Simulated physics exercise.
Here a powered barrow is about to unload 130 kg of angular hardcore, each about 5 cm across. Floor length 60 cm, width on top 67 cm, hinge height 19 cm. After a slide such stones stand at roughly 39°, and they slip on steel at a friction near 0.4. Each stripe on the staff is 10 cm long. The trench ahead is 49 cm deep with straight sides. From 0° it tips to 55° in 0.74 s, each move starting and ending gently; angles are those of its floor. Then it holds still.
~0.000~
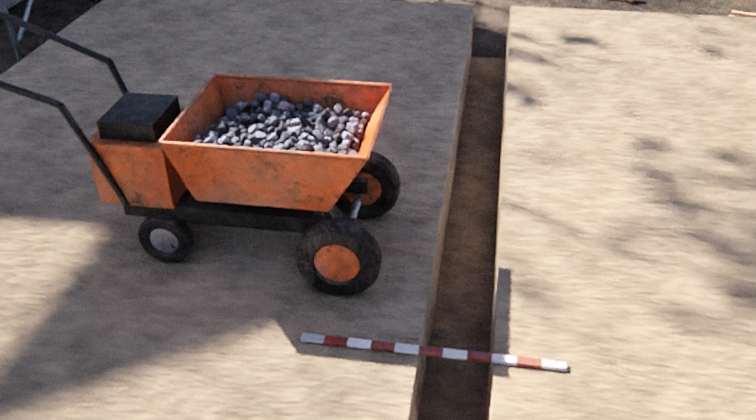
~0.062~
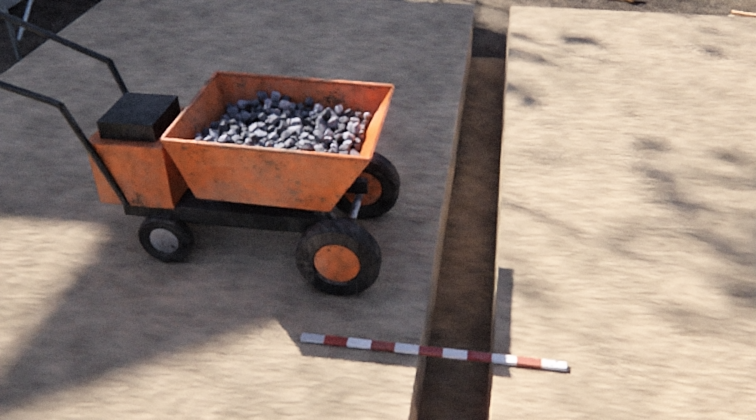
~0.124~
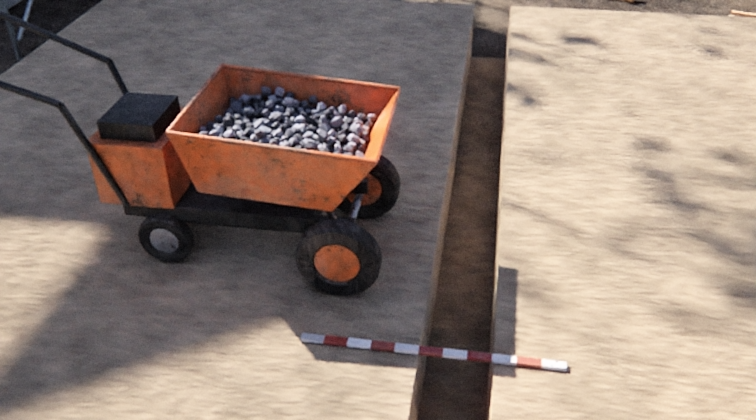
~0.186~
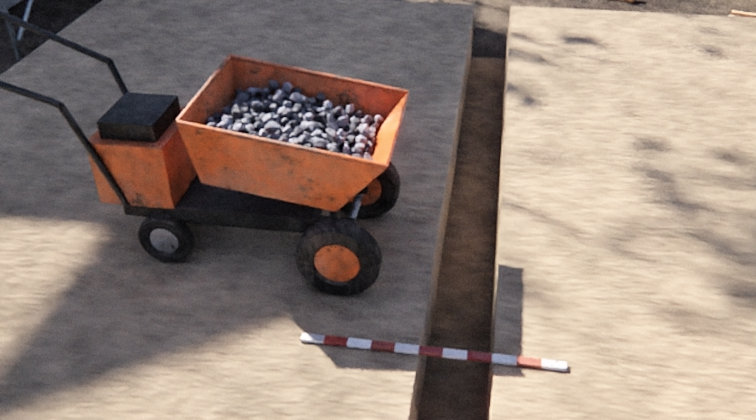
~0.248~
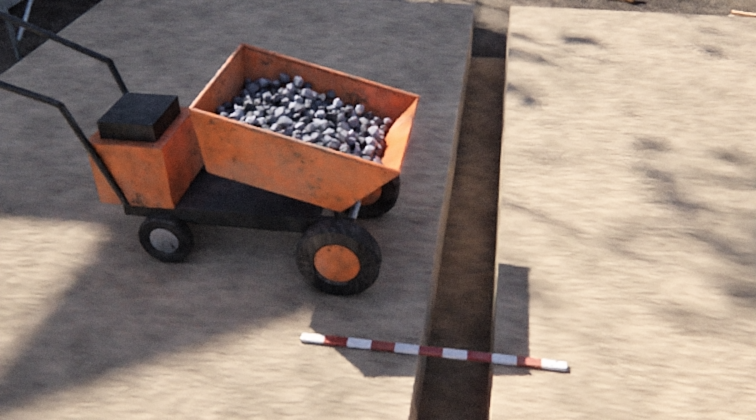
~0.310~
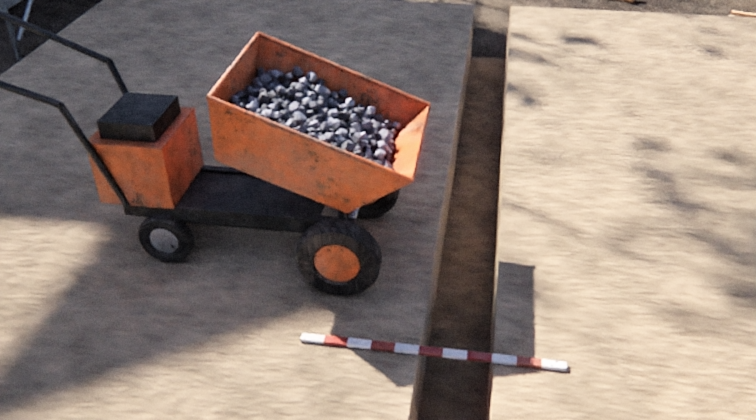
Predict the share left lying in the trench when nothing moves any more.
Some 8 per cent of it.
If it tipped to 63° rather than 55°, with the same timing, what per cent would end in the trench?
In that case some 15 per cent.
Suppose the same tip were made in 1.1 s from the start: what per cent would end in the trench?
It would be near 5 per cent.
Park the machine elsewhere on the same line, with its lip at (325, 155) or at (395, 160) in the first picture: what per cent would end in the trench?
Near 20 per cent from the first place, 0 from the second.
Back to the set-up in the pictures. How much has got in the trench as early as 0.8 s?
Some 0 per cent.
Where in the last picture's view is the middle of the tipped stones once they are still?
Their middle is at about (515, 265).
After 0.6 s the floor is at 46°; 100 % in the tray; the foremost stones are at (422, 191).
After 0.8 s the floor is at 55°; 99 % in the tray, 1 % in the trench; the foremost stones are at (485, 210).
After 1.2 s the floor is at 55°; 86 % in the tray, 5 % in the trench, 9 % past the trench; the foremost stones are at (580, 280).
After 3.1 s the floor is at 55°; 81 % in the tray, 8 % in the trench, 11 % past the trench; the foremost stones are at (624, 276).
